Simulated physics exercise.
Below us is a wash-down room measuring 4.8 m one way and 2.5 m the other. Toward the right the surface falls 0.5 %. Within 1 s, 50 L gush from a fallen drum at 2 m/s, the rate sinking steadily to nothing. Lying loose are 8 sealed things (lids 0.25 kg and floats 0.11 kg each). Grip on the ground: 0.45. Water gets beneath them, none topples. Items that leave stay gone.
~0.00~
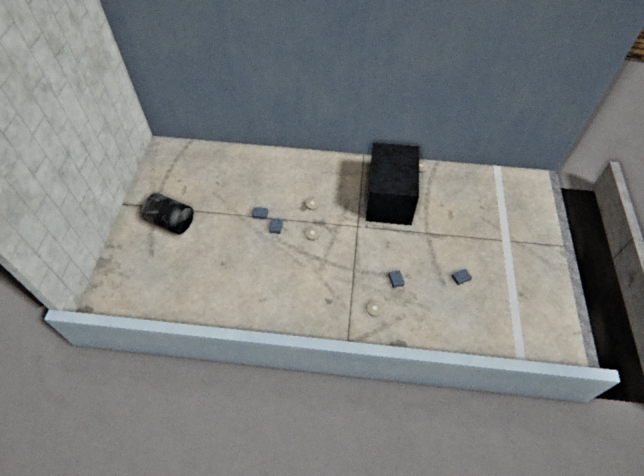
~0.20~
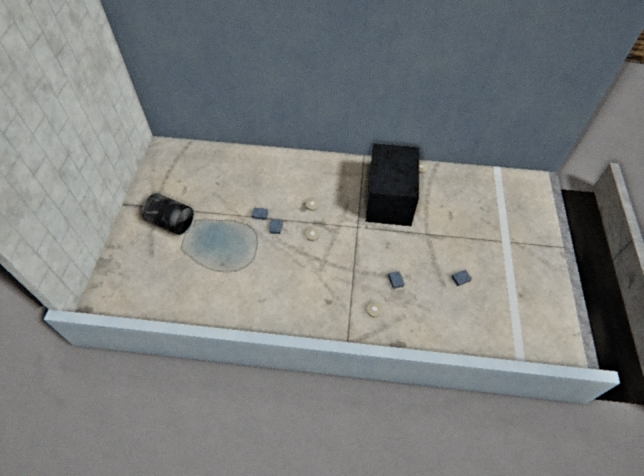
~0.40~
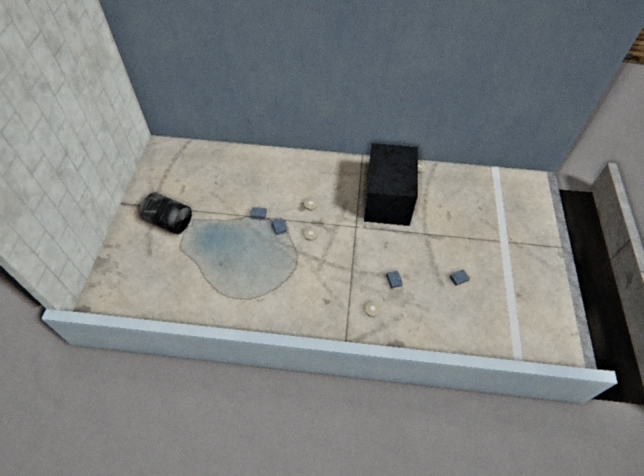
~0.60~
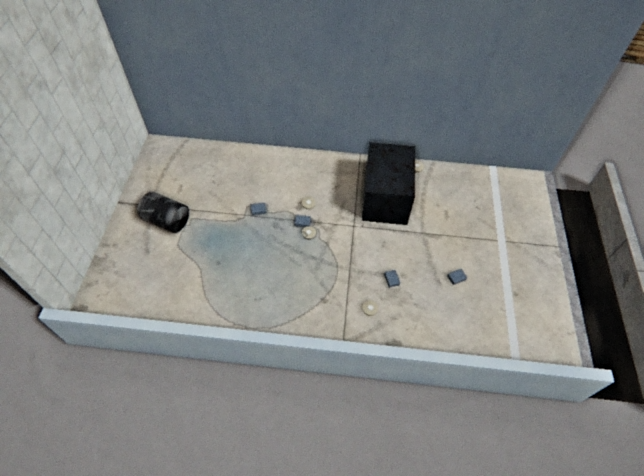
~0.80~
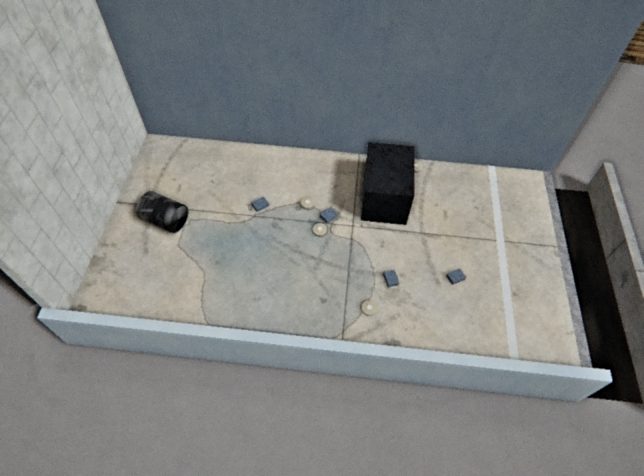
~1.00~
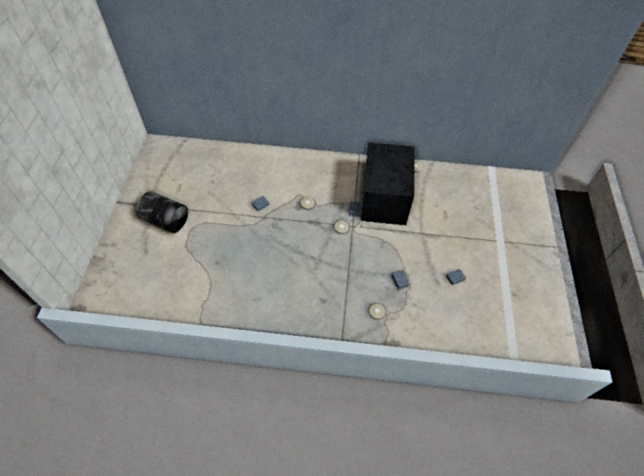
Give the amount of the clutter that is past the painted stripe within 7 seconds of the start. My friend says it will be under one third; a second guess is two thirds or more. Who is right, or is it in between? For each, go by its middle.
Neither, it is in between.
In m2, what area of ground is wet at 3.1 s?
I'd put it close to 3.0 m2.
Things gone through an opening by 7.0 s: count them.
Total: 3.
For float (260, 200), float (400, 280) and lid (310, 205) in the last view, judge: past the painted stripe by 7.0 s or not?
First stayed back, second got there, third stayed back.
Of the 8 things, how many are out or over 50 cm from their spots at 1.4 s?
4 in all.
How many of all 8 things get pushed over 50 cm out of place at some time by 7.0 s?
Count: 5.
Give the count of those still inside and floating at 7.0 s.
Count: 0.
After 1.4 s 0 of 8 are over the mark; 2 afloat.
After 3.1 s 3 of 8 are over the mark; 0 afloat.
After 4.9 s 3 of 8 are over the mark; 0 afloat.
After 7.0 s 3 of 8 are over the mark; 0 afloat.
